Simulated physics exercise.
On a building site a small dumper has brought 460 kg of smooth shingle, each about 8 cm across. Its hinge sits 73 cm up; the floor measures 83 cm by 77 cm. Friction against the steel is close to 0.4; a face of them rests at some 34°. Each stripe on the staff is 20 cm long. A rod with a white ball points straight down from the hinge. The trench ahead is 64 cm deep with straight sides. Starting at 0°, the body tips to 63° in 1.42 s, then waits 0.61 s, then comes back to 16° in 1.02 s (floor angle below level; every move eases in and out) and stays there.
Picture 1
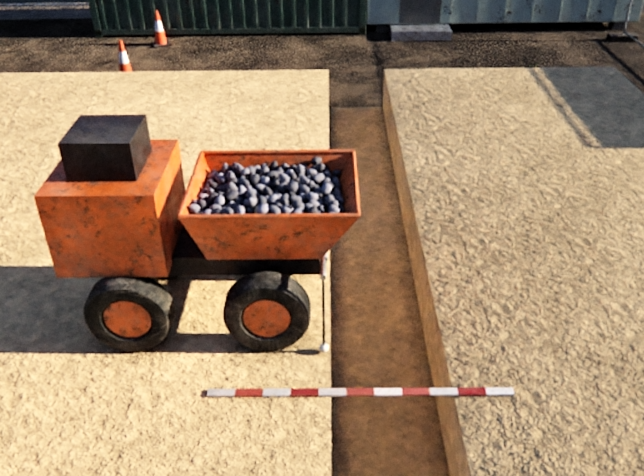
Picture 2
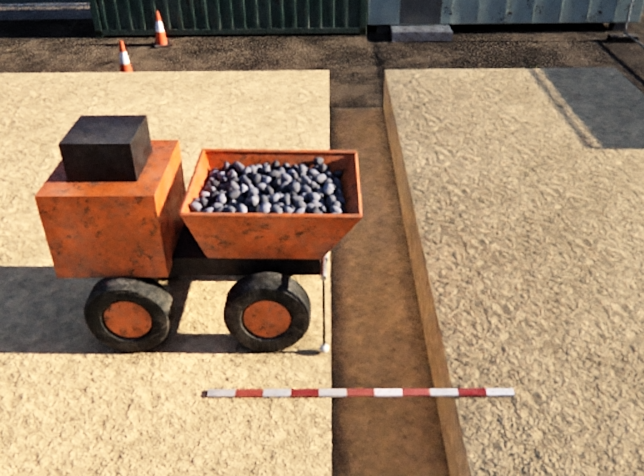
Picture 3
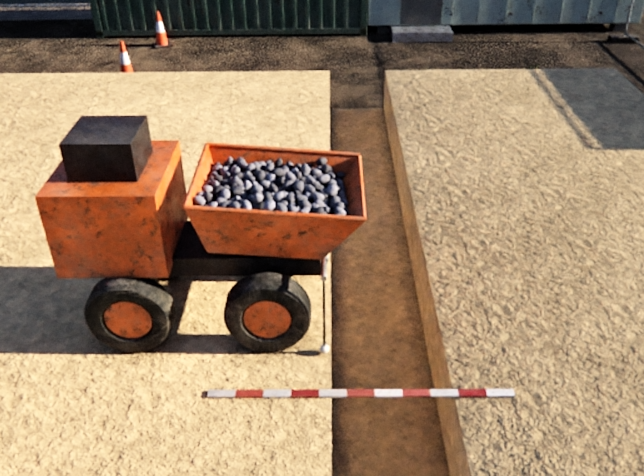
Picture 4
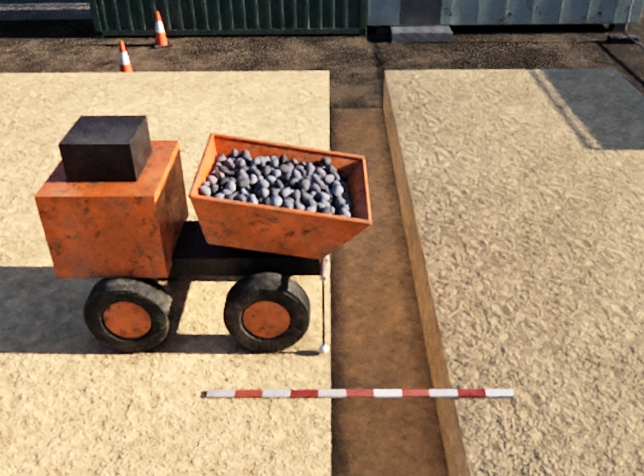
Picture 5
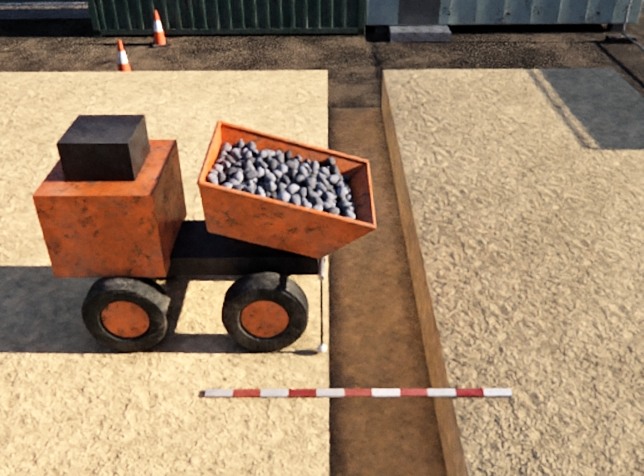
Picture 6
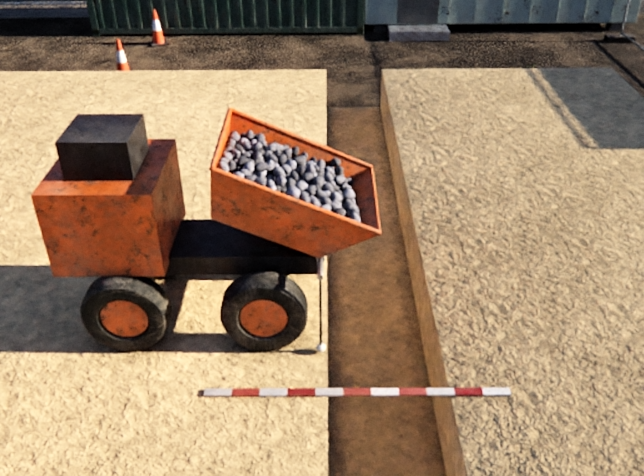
The orange body of a small dumper, loaded with smooth grey stones, tilts slowly at first and then more steeply, its left end rising and its right lip dipping over the edge of a straight-sided trench while the wheels stay still.
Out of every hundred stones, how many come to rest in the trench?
About 40 per cent.
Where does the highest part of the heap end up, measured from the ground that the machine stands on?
Some 14 cm above that level.
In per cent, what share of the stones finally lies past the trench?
Some 30 per cent of the load.
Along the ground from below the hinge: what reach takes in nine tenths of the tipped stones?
About 150 cm.
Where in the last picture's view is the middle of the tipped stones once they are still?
Near (422, 354).
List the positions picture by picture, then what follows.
Lip at (359, 216), floor tilted 0°, highest stones at (268, 180), in the first picture.
Lip at (361, 217), floor tilted 1°, highest stones at (264, 179), in the second picture.
Lip at (366, 220), floor tilted 5°, highest stones at (259, 175), in the third picture.
Lip at (371, 223), floor tilted 10°, highest stones at (240, 166), in the fourth picture.
Lip at (375, 228), floor tilted 17°, highest stones at (238, 157), in the fifth picture.
The body is at 24°, its lip at (381, 233); the top of the load is at (240, 146), in the sixth picture.
A little later the floor is at 53°; 100 % in the body; the foremost stones are at (387, 220).
Then the floor is at 63°; 78 % in the body, 18 % in the trench, 4 % past the trench; the foremost stones are at (450, 300).
Later still the floor is at 16°; 28 % in the body, 41 % in the trench, 31 % past the trench; the foremost stones are at (604, 317).
In the end the floor is at 16°; 28 % in the body, 41 % in the trench, 31 % past the trench; the foremost stones are at (604, 317).
